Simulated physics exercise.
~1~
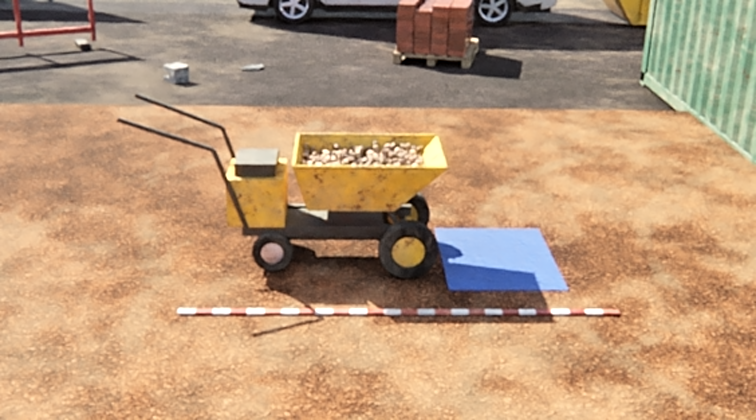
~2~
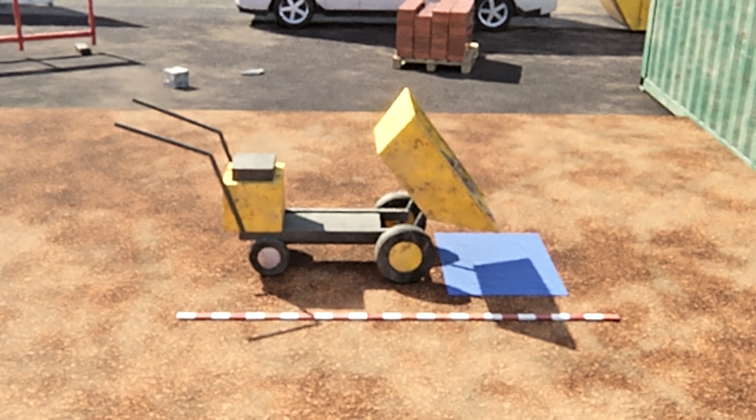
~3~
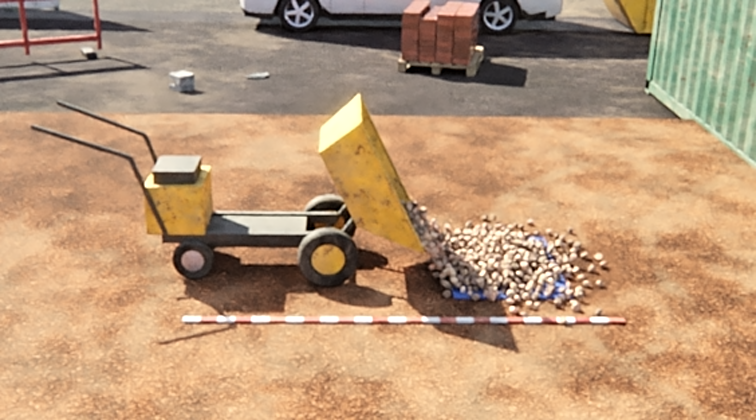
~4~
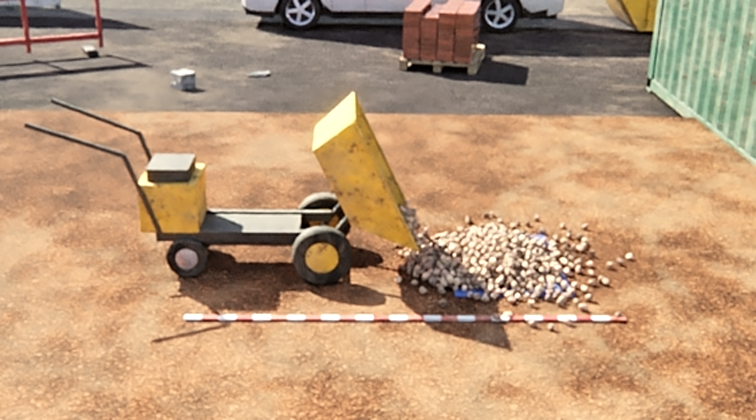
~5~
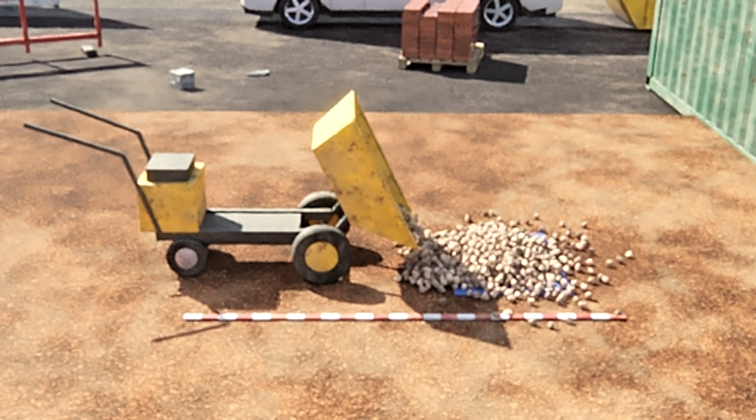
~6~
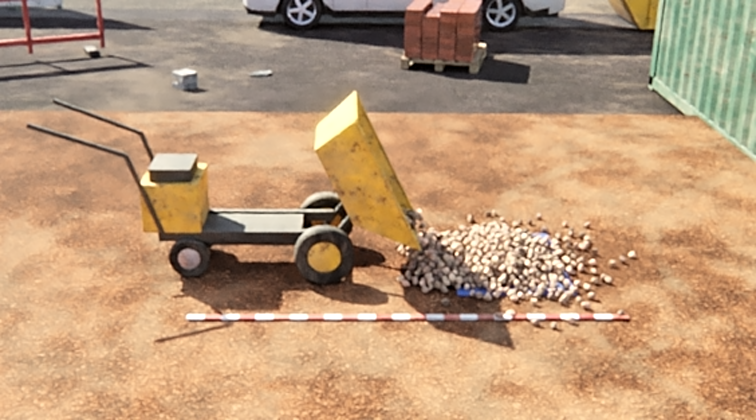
Yellow powered barrow tipping its tray and backing left, spilling stones into a heap that mostly covers a blue sheet.
